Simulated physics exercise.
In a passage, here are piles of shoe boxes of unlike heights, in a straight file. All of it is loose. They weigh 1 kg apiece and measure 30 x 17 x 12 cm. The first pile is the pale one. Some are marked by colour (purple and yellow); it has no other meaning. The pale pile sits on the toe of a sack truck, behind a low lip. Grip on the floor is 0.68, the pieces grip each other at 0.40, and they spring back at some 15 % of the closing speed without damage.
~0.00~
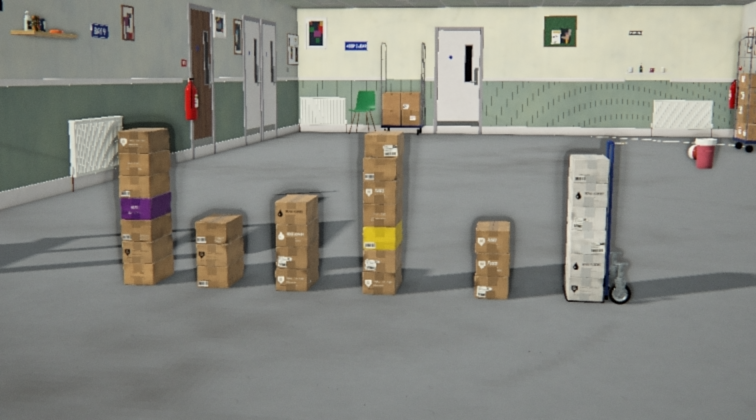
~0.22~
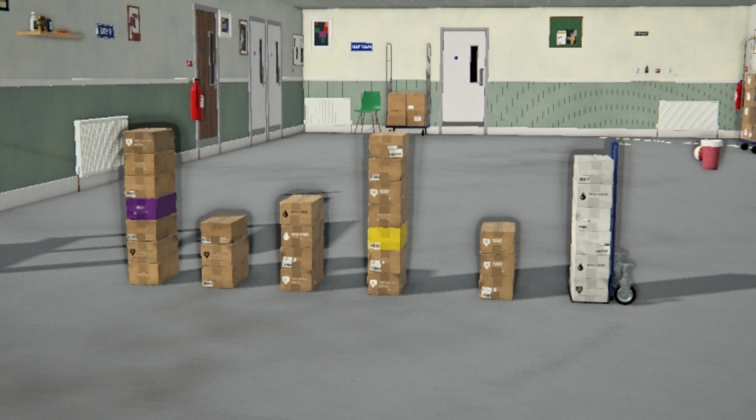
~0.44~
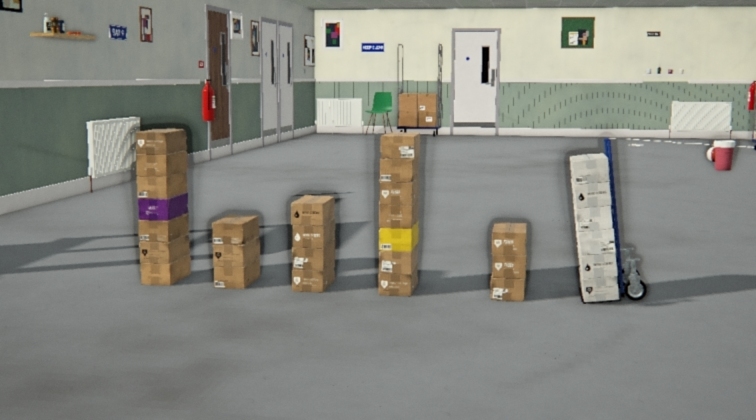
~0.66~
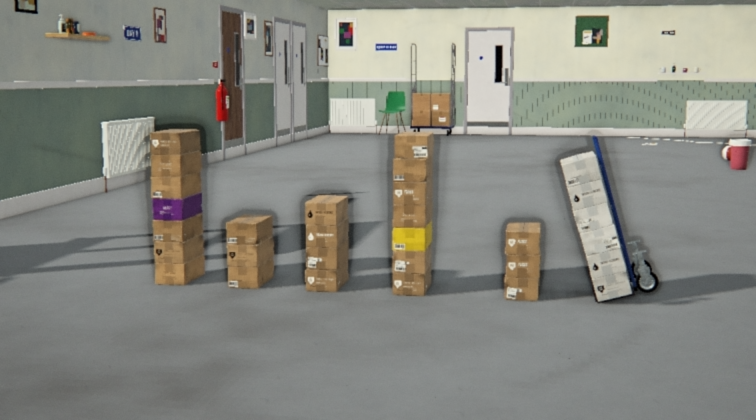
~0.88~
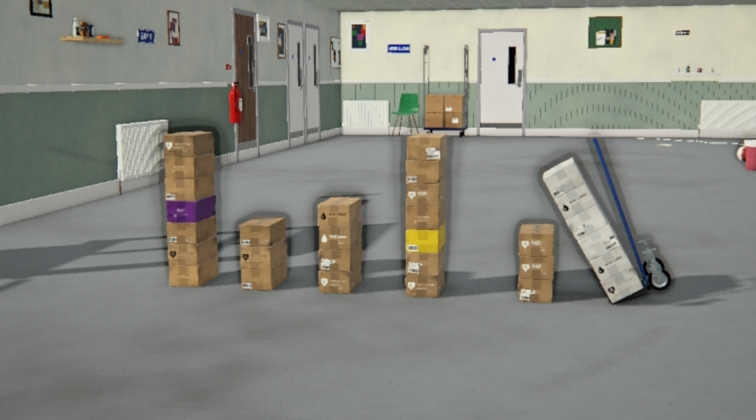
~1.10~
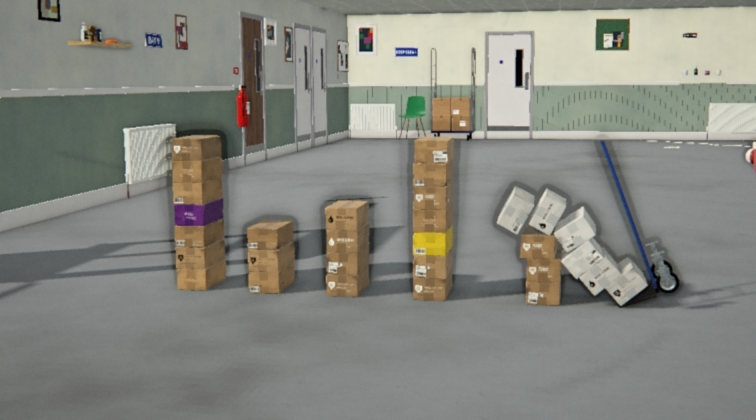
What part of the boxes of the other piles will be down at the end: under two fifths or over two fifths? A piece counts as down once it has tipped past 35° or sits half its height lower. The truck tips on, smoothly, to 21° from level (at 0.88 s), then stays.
Less than two fifths of them.
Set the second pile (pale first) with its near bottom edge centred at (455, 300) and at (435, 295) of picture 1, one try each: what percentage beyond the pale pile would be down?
First 0, then 0 per cent.
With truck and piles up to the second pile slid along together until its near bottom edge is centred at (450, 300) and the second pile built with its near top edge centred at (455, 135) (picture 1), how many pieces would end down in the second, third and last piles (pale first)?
Then second 6, third 7, last 7.
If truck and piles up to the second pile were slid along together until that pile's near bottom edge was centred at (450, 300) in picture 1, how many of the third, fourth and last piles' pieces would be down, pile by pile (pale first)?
Then third 0, fourth 0, last 0.
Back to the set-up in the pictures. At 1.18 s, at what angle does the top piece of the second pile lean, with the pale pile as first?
About 0°.
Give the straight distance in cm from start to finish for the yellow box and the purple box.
About: Yellow 0, purple 0.
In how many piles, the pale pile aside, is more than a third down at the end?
The count is 1.
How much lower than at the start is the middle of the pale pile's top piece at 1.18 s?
Some 35 cm lower.
Around 1.18 s, 6 of the pale pile down; none of the 24 other boxes down, 2 disturbed.
Around 1.30 s, 6 of the pale pile down; none of the 24 other boxes down, 3 disturbed.
Around 1.68 s, 6 of the pale pile down; 2 of the 24 other boxes down.
Around 1.88 s, 6 of the pale pile down; 2 of the 24 other boxes down; yellow box displaced 12 mm.
Finally (2.6 s), 6 of the pale pile down; 2 of the 24 other boxes down; yellow box displaced 15 mm; purple box unmoved. That is 8 per cent. Seen by the last camera, middles, yellow box near (431, 239), purple box near (200, 212).
